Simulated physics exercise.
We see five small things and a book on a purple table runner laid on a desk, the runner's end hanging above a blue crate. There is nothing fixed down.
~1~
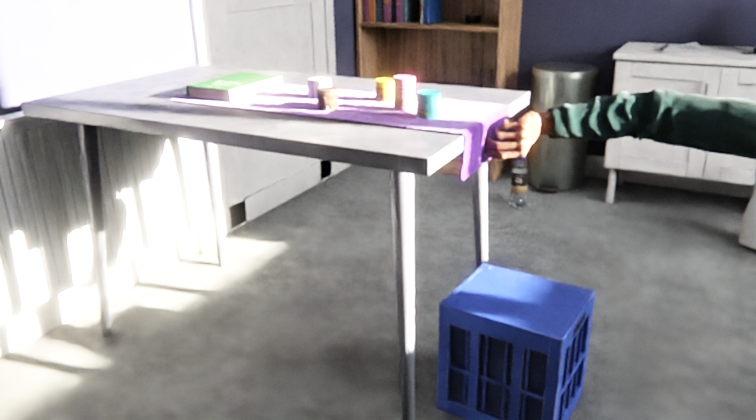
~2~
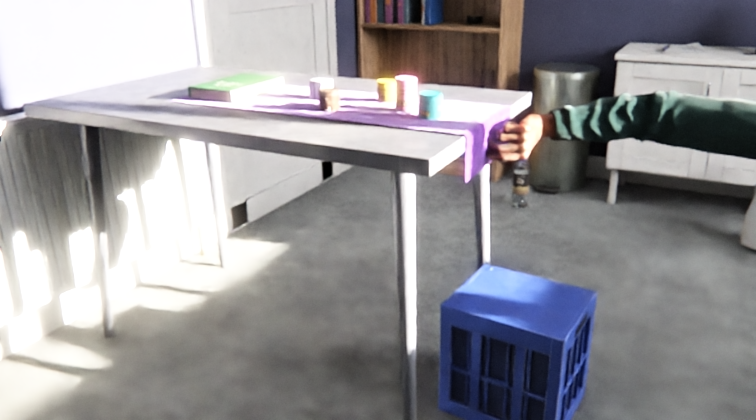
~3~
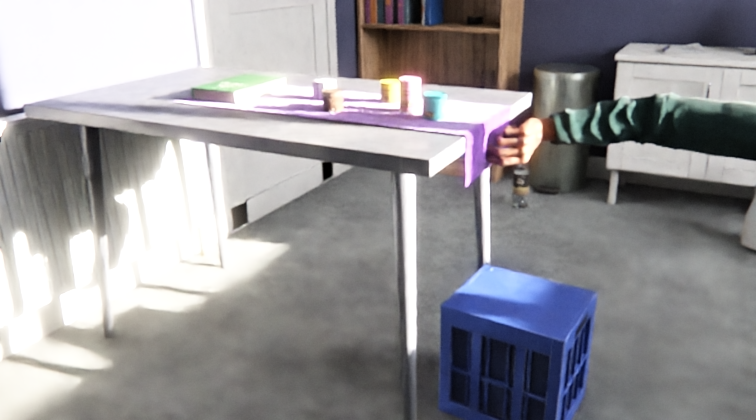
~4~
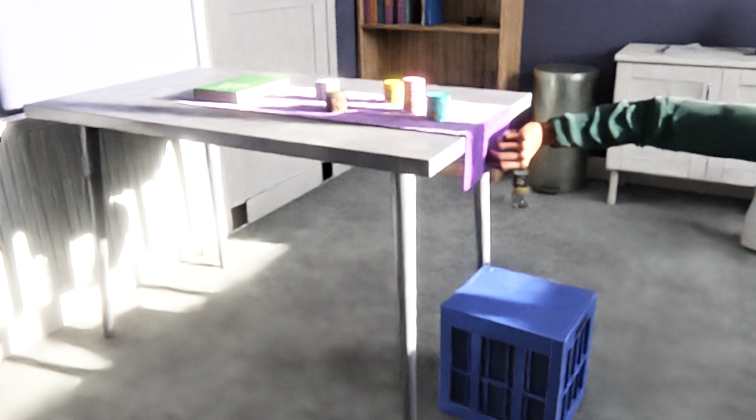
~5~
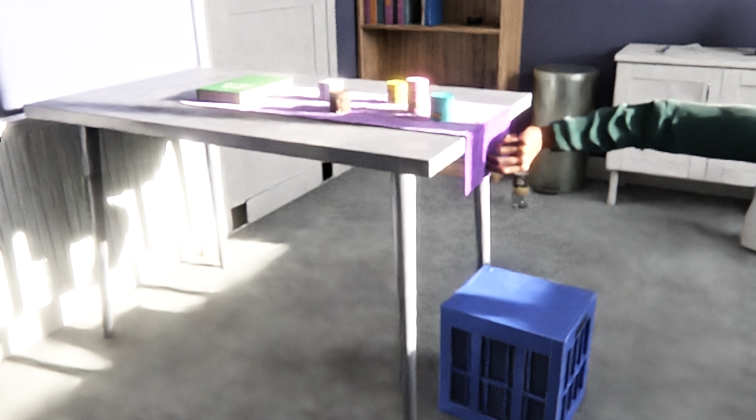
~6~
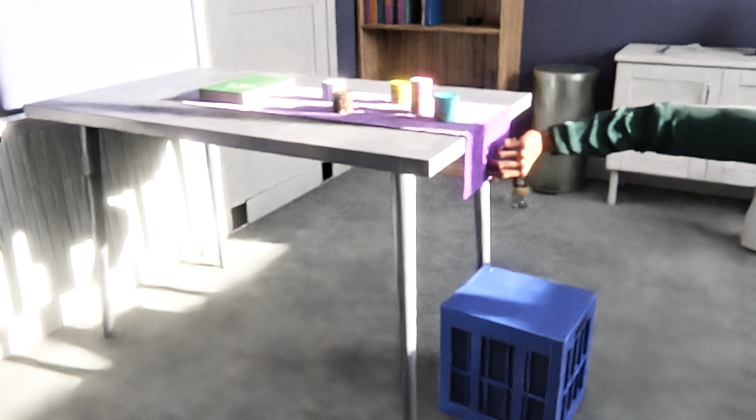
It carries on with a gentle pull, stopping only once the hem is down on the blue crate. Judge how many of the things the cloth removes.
Three end up below.
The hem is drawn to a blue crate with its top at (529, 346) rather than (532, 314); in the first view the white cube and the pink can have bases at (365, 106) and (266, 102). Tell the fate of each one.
Observed: White cube departs; pink can remains seated.
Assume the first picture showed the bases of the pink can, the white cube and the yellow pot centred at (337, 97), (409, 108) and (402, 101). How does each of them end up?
Pink can: Still up. White cube: Off. Yellow pot: Off.
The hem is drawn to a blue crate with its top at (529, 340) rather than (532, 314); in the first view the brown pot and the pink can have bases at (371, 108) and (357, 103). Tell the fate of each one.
So the brown pot leaves, and the pink can leaves.
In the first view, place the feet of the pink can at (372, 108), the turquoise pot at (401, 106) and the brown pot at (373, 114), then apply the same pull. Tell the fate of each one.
My call: The pink can takes a tumble; the turquoise pot takes a tumble; the brown pot takes a tumble.
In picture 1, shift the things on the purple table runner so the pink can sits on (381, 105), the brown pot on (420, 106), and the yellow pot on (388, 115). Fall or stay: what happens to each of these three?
The pink can ends up off; the brown pot ends up off; the yellow pot ends up off.
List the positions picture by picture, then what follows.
The first picture shows hem (462, 181); turquoise pot (429, 92); pink can (404, 77); yellow pot (386, 80); brown pot (327, 88); white cube (319, 79); top of the crate (532, 314).
The second picture shows hem (465, 183); turquoise pot (431, 93).
The third picture shows hem (465, 187); pink can (410, 78).
The fourth picture shows hem (463, 191); yellow pot (394, 82); top of the crate (533, 316).
The fifth picture shows hem (465, 196); brown pot (339, 91).
The sixth picture shows hem (464, 200); turquoise pot (446, 95); pink can (421, 80); yellow pot (401, 82); brown pot (342, 91); white cube (333, 81).
Soon after, hem near (487, 267); turquoise pot and pink can gone.
After that, hem on the crate; turquoise pot, pink can and yellow pot gone.
In the end, hem on the crate; turquoise pot, pink can and yellow pot gone. The count of fallen things is three.
